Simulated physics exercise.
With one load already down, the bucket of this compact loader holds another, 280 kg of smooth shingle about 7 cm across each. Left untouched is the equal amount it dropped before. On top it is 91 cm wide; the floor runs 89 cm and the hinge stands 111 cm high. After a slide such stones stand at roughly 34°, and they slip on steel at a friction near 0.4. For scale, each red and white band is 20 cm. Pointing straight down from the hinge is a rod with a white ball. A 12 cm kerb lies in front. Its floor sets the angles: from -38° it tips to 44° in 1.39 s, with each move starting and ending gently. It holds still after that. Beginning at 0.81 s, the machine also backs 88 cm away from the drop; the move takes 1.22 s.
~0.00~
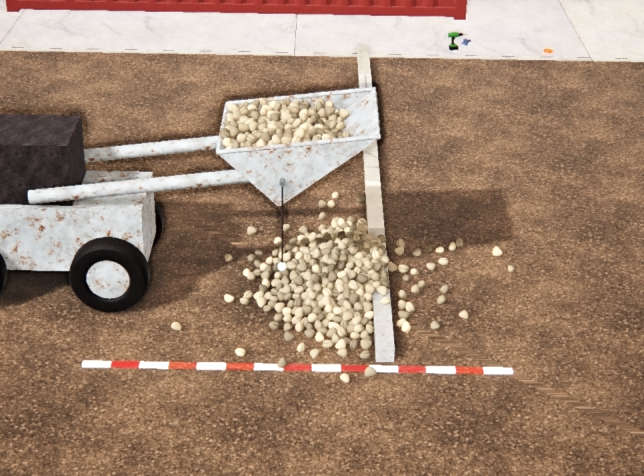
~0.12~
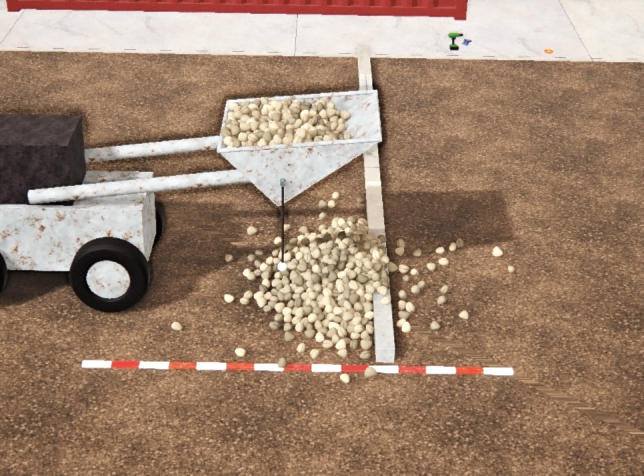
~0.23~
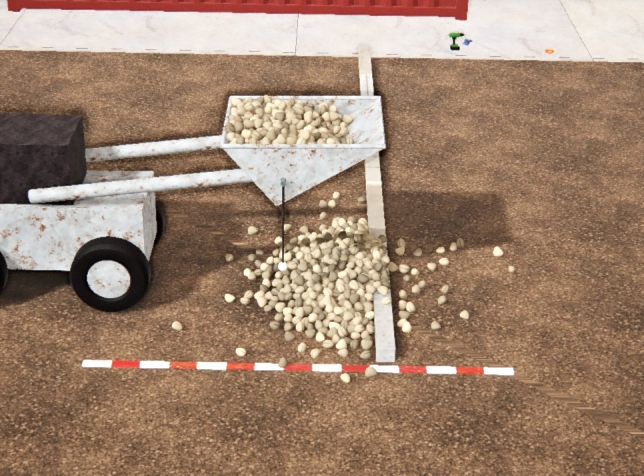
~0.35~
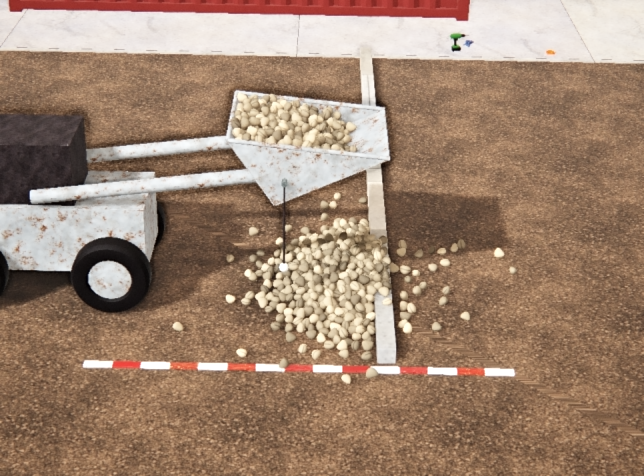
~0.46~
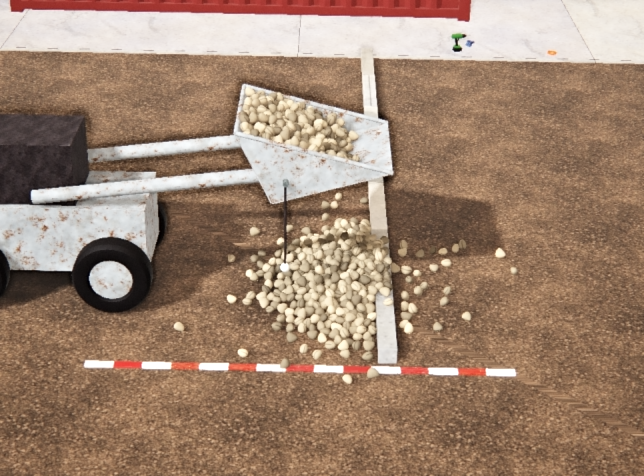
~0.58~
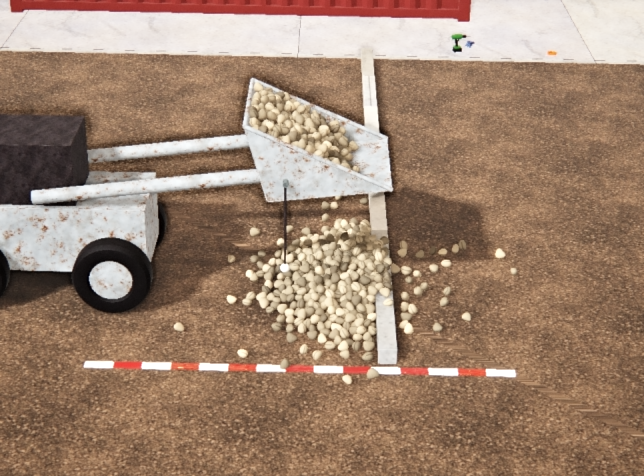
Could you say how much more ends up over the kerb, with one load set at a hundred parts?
I'd put it at 21 parts in every hundred.
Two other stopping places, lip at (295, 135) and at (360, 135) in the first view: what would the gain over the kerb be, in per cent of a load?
The first would add around 0 per cent, the second around 10 per cent.
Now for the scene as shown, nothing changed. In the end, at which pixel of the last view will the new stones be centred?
They come to rest centred about (335, 271).
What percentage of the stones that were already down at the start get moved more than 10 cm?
Some 20 percent, give or take.
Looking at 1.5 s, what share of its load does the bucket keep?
Around 10 in a hundred.
After 1.0 s the floor is at 31°; in per cent of one load, 96 in the bucket, 100 on this side of the kerb, 5 over the kerb; the foremost stones are at (467, 267).
After 1.5 s the floor is at 44°; in per cent of one load, 8 in the bucket, 176 on this side of the kerb, 17 over the kerb; the foremost stones are at (469, 266).
After 2.5 s the floor is at 44°; in per cent of one load, 0 in the bucket, 175 on this side of the kerb, 25 over the kerb; the foremost stones are at (527, 274).
After 4.9 s the floor is at 44°; in per cent of one load, 0 in the bucket, 175 on this side of the kerb, 26 over the kerb; the foremost stones are at (528, 274). Net gain over the kerb, 21.
